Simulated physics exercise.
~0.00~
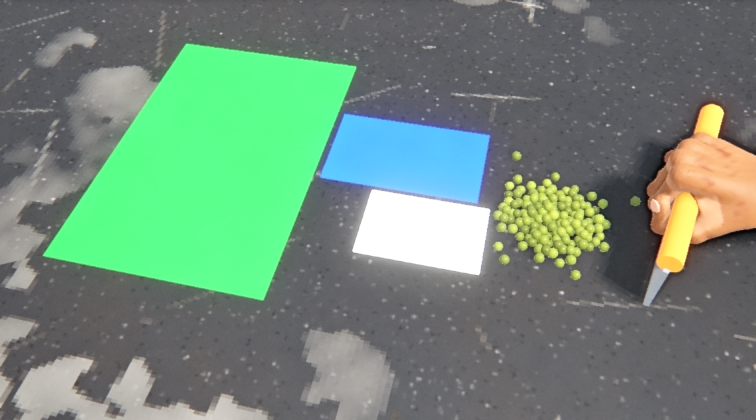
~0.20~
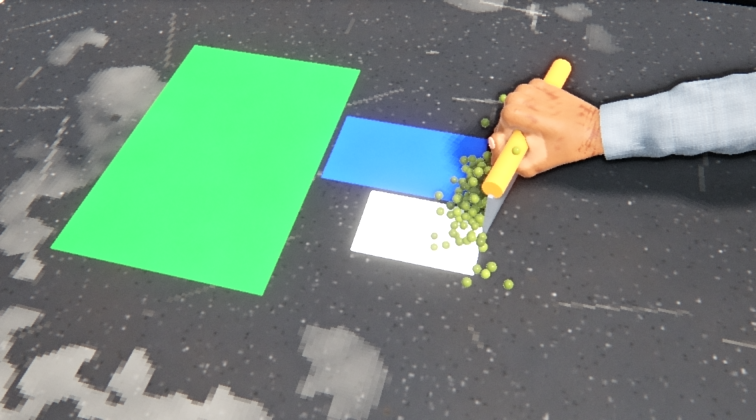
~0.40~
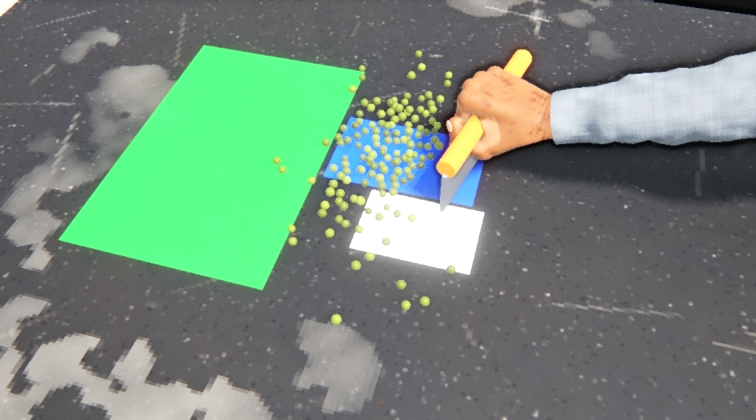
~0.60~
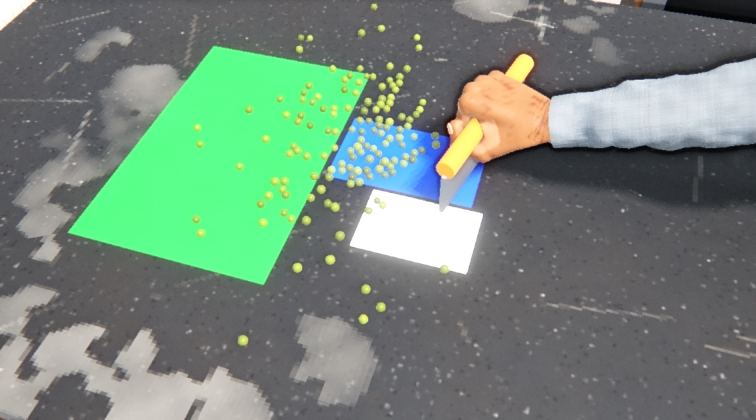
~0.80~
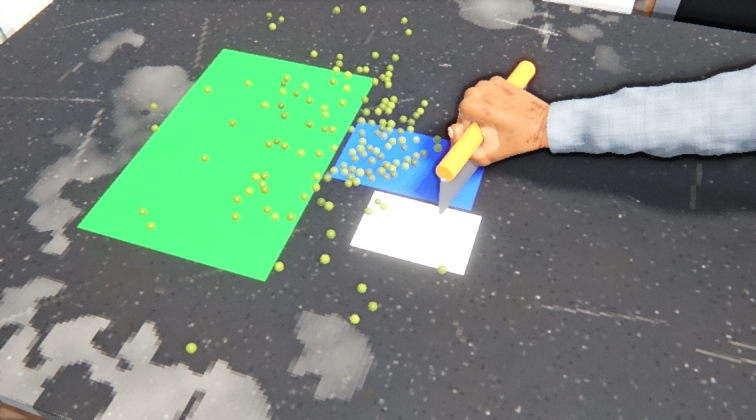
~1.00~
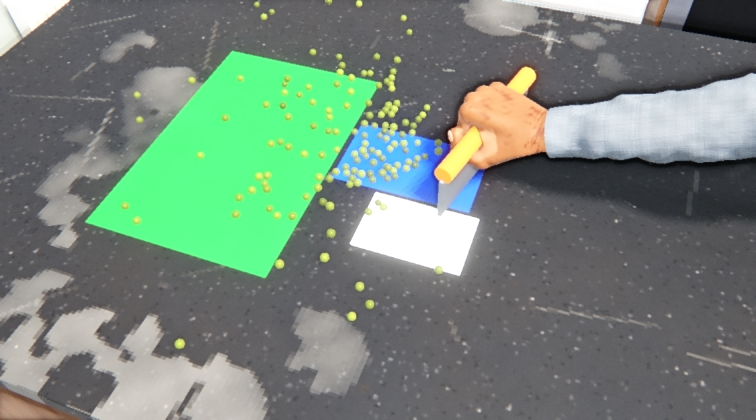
On a dark speckled surface, a hand scrapes green balls left, scattering them across coloured mats.
